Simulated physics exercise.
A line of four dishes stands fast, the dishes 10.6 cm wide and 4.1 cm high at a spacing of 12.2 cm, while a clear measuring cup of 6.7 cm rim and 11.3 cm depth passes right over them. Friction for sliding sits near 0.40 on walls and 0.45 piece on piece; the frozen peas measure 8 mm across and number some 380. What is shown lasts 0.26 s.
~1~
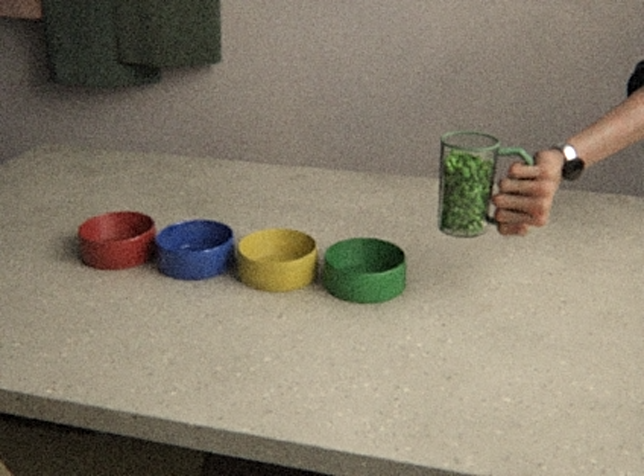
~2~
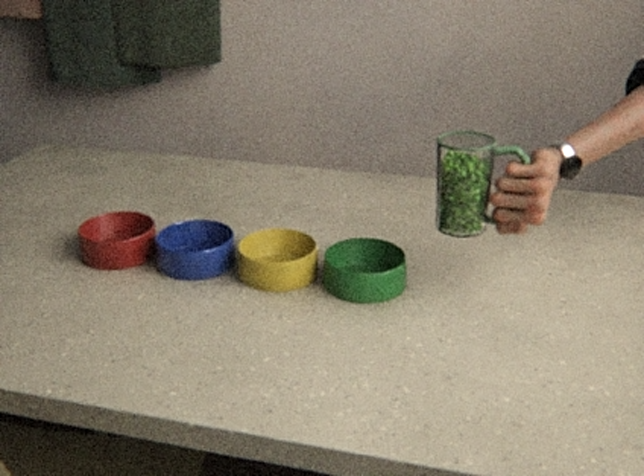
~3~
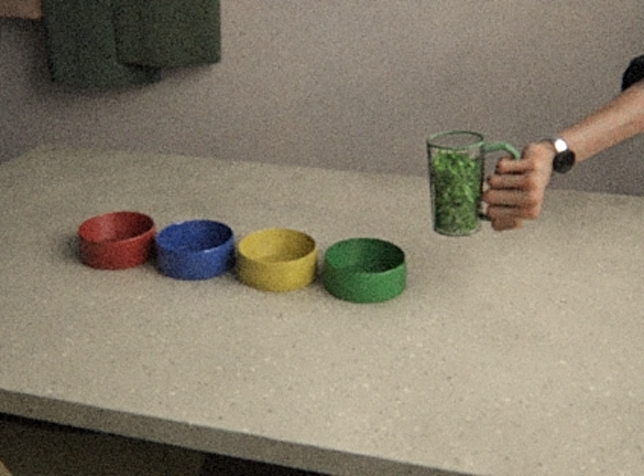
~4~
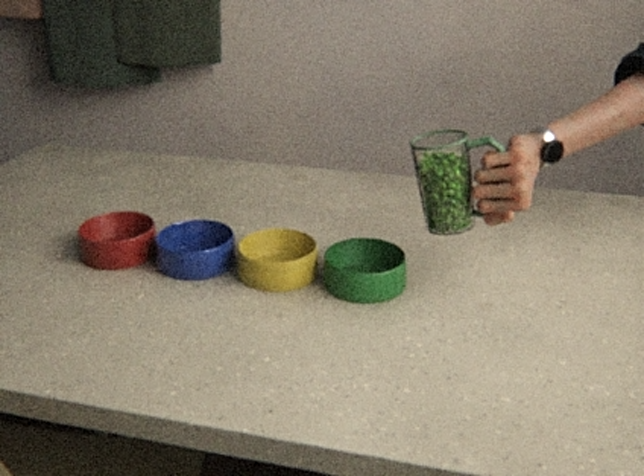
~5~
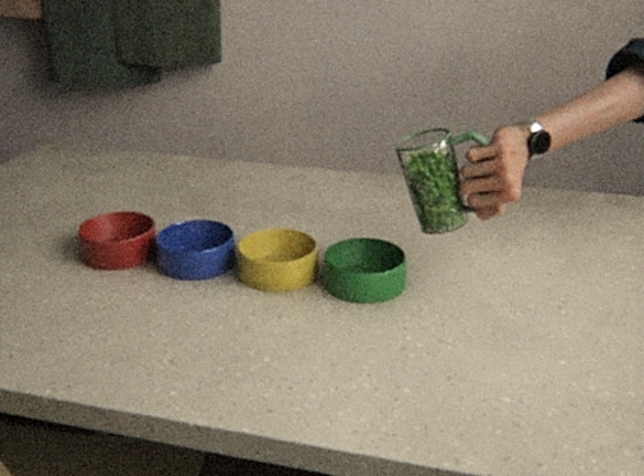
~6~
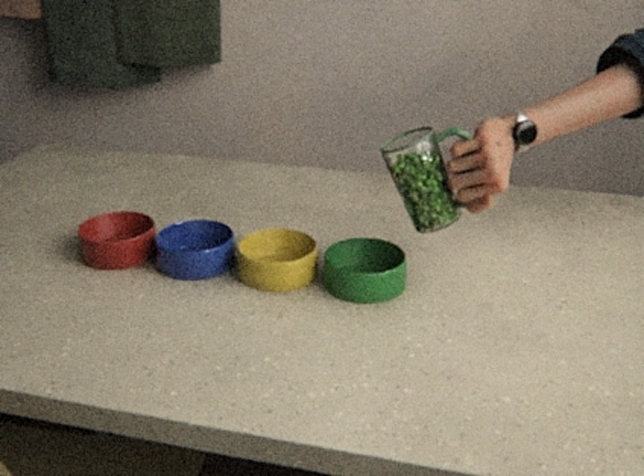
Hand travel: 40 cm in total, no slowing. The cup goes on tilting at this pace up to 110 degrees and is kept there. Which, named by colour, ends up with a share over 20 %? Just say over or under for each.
Going through them: Red dish comes out over, blue dish comes out over, green dish comes out under, yellow dish comes out under, counter comes out under.
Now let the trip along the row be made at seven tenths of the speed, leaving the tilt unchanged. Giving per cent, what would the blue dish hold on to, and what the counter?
The shares would then be blue 60 and counter 10.
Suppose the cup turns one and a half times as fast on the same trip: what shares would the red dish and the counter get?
Shares: Red 10, counter 10.
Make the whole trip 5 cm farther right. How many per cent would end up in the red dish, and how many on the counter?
Red 20, counter 10.
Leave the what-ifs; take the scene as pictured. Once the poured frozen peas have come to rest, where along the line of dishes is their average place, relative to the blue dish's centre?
Offset from the dish centre: About 7 cm, left side.
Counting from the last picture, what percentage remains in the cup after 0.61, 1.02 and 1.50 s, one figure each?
First 100, then 40, then 0 per cent.
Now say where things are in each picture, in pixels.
In the first frame, cup at (466, 185), tilt 0 degrees, lip at (442, 139), moved 0.0 cm; middle of the pieces at (463, 195); green dish at (365, 256); yellow dish at (278, 245); blue dish at (195, 236); red dish at (117, 227).
In the second frame, cup at (464, 185), tilt 1 degrees, lip at (438, 139), moved 0.3 cm; middle of the pieces at (461, 195).
In the third frame, cup at (456, 184), tilt 5 degrees, lip at (428, 140), moved 1.2 cm; middle of the pieces at (455, 194).
In the fourth frame, cup at (445, 183), tilt 11 degrees, lip at (412, 143), moved 2.5 cm; middle of the pieces at (445, 193).
In the fifth frame, cup at (434, 182), tilt 18 degrees, lip at (396, 145), moved 3.9 cm; middle of the pieces at (435, 192).
In the sixth frame, cup at (423, 181), tilt 24 degrees, lip at (381, 149), moved 5.3 cm; middle of the pieces at (425, 191); green dish at (365, 256); yellow dish at (278, 245); blue dish at (195, 236); red dish at (117, 227).
Then, 0.61 s after the last picture, tilt 99 degrees; cup holds 100 %.
Then, 1.02 s after the last picture, tilt 110 degrees; cup holds 40 %, blue 45 %.
Then, 1.50 s after the last picture, tilt 110 degrees; cup holds 0 %, red 40 %, blue 45 %.
In the end, red 45 %, blue 45 %, green 0 %, yellow 0 %, counter 15 %.
